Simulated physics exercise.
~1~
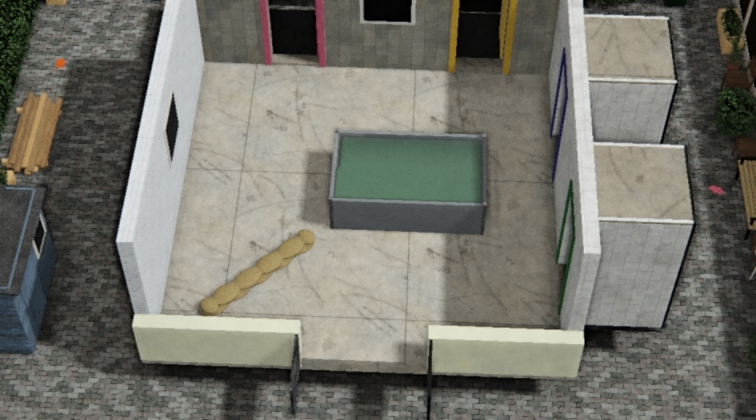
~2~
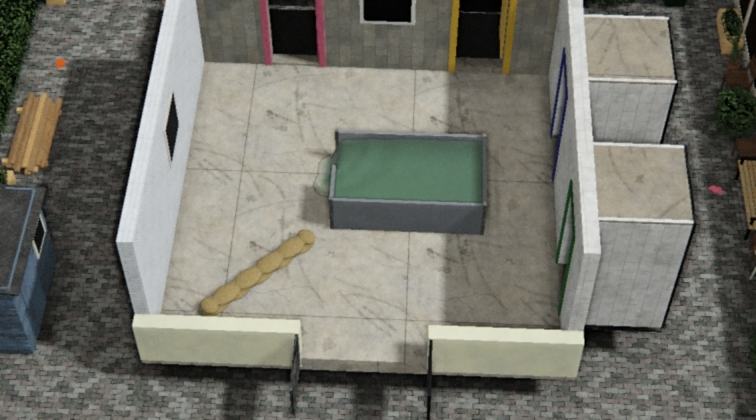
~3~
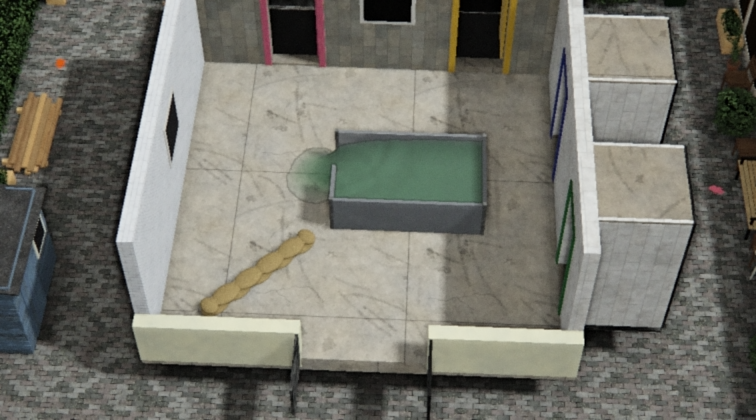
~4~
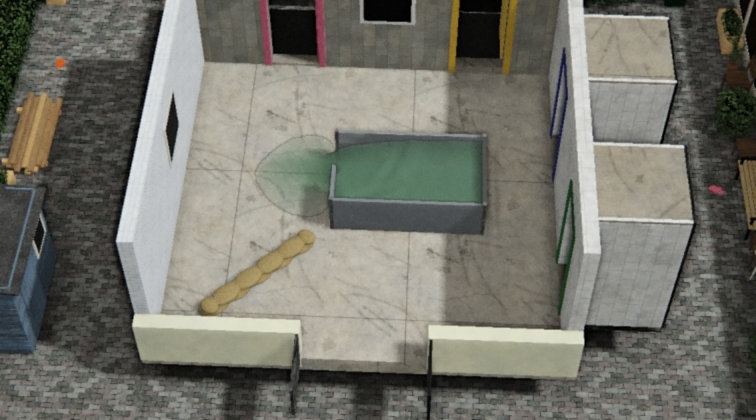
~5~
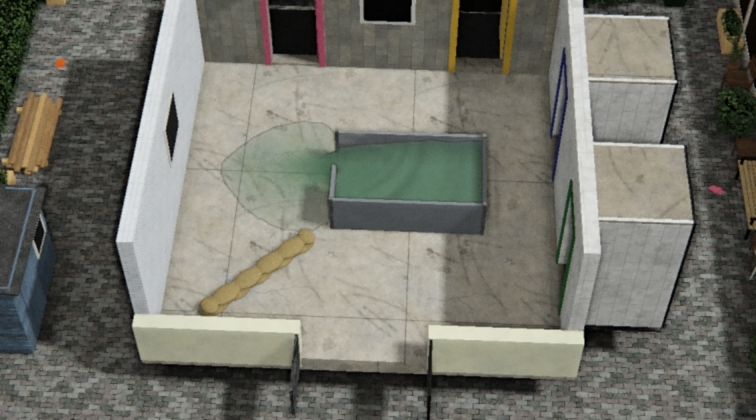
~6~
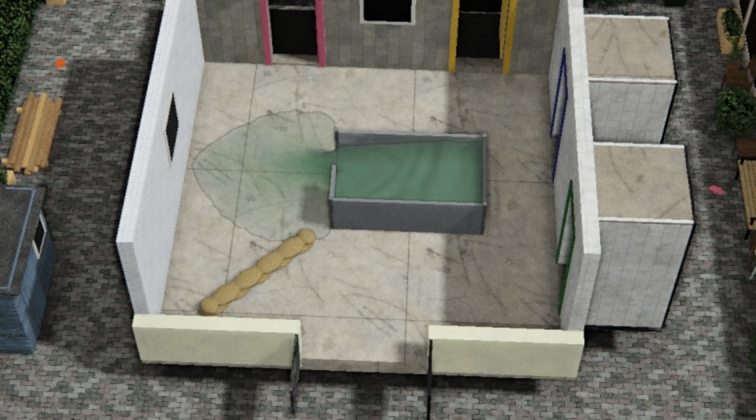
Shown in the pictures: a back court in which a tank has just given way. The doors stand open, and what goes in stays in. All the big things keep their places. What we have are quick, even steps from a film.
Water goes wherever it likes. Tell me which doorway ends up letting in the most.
That would be the pink doorway.
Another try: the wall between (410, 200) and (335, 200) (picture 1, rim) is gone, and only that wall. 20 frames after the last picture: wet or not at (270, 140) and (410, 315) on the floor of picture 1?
So the first point ends up unwetted, while the second ends up swamped.
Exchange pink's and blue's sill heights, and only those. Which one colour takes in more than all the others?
The blue door.
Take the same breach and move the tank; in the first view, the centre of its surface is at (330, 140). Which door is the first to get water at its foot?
It would be the door marked pink.
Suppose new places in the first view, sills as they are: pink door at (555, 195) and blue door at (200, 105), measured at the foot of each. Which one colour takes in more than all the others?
That would be the door marked blue.
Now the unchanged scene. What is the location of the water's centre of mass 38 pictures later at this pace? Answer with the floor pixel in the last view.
Around pixel (328, 180) of the last picture.
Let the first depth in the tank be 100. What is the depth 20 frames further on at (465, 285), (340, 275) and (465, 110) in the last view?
Readings in sequence: 0, 0, 0 percent.
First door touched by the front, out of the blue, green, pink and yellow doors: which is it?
Result: The door marked pink.
A moment on, water covers 25 % of the floor; yellow door not reached, green door not reached, pink door not reached, blue door not reached.
Next, water covers 30 % of the floor; yellow door not reached, green door not reached, pink door a trickle in, blue door not reached.
Then, water covers 35 % of the floor; yellow door not reached, green door not reached, pink door a trickle in, blue door not reached.
Later, water covers 80 % of the floor; yellow door wet at the sill, nothing in, green door not reached, pink door some in, blue door wet at the sill, nothing in.
In the end, water covers 90 % of the floor; yellow door wet at the sill, nothing in, green door a trickle in, pink door a lot in, blue door wet at the sill, nothing in; the pink door has let in the most.
